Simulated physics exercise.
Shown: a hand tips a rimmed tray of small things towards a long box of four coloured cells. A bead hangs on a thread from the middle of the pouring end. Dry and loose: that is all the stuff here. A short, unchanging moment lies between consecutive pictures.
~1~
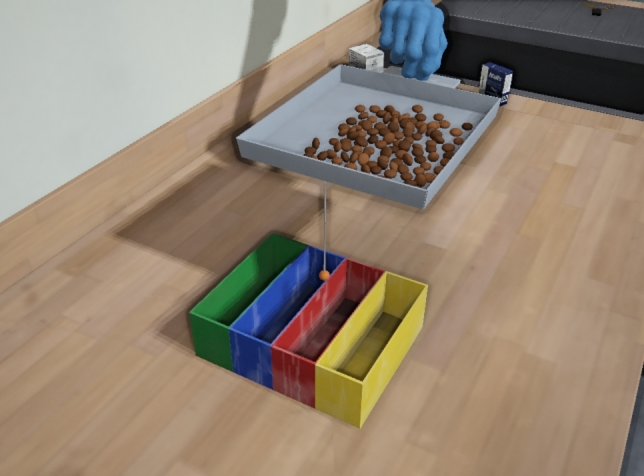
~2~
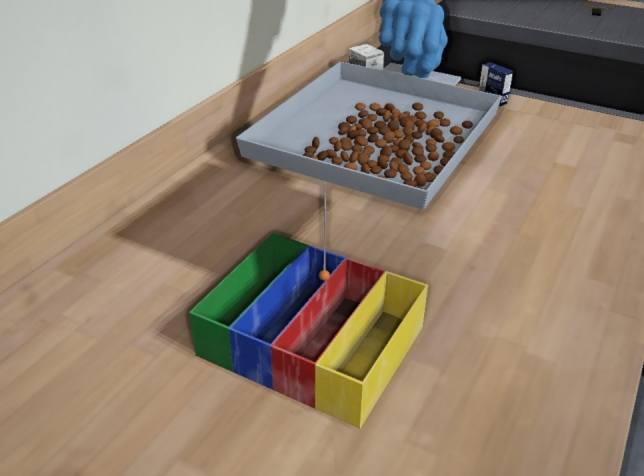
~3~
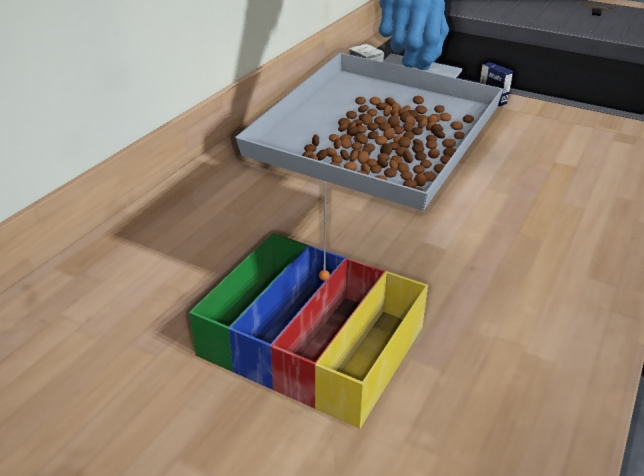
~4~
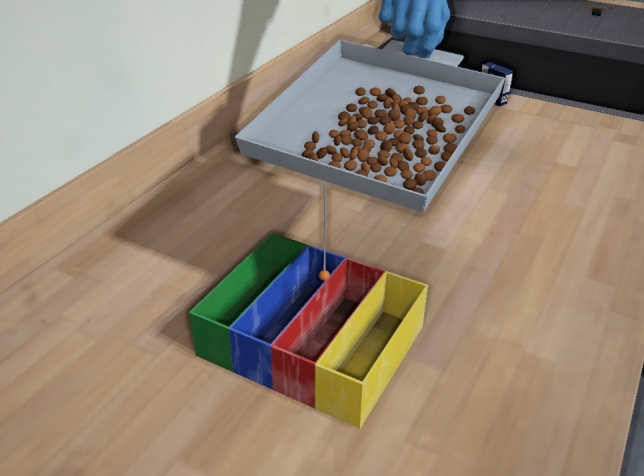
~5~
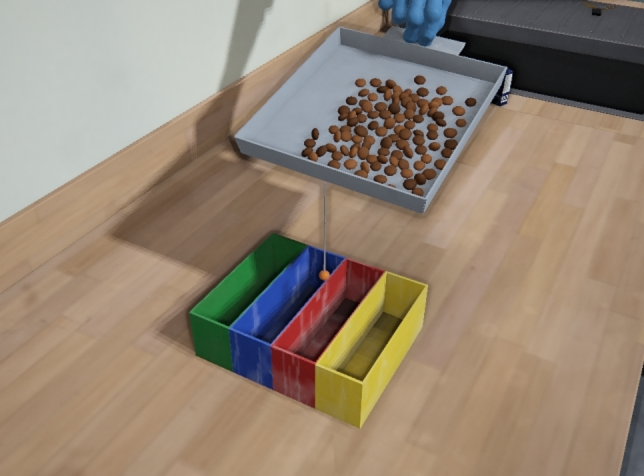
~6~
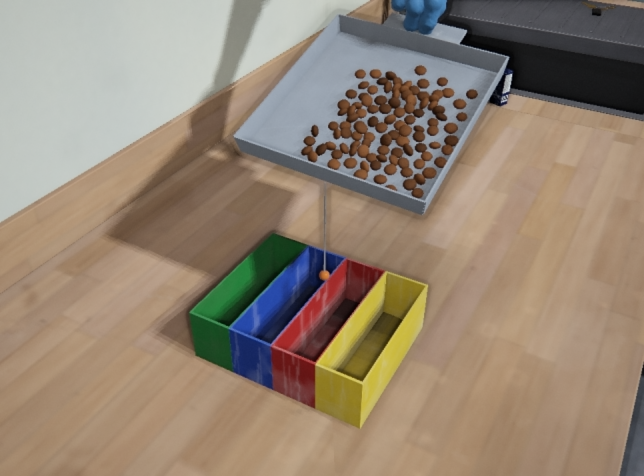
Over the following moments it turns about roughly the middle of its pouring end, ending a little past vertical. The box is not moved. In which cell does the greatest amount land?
In the yellow cell.
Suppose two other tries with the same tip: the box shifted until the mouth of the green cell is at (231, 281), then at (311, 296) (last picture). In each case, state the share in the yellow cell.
Trial 1 around 40 percent, trial 2 around 0 percent.
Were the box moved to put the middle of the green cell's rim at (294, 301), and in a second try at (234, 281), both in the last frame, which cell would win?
The red one, then the cell in yellow.
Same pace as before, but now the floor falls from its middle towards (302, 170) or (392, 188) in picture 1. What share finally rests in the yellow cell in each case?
0 %, give or take, and then 70 %.
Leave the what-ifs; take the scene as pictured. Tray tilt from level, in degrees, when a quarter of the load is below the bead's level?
Approx. 110° from level.
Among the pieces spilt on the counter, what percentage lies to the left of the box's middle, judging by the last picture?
20 per cent, roughly.
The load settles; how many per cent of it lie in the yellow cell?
It comes to roughly 40 percent of the load.
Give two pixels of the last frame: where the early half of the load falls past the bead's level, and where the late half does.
First near (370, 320), later near (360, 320).
Shortly afterwards, tray tipped steeply; all but a few on the tray; only a few falling or outside the box.
Next, tray tipped right over; all but a few on the tray; only a few in the red cell; only a few falling or outside the box.
Some moments later, tray tipped past a quarter turn; near half in the yellow cell; near a quarter in the red cell; a little in the blue cell; near a quarter falling or outside the box.
In the end, tray tipped past a quarter turn; near half in the yellow cell; near a quarter in the red cell; a little in the blue cell; none at all in the green cell; near a quarter outside the box.
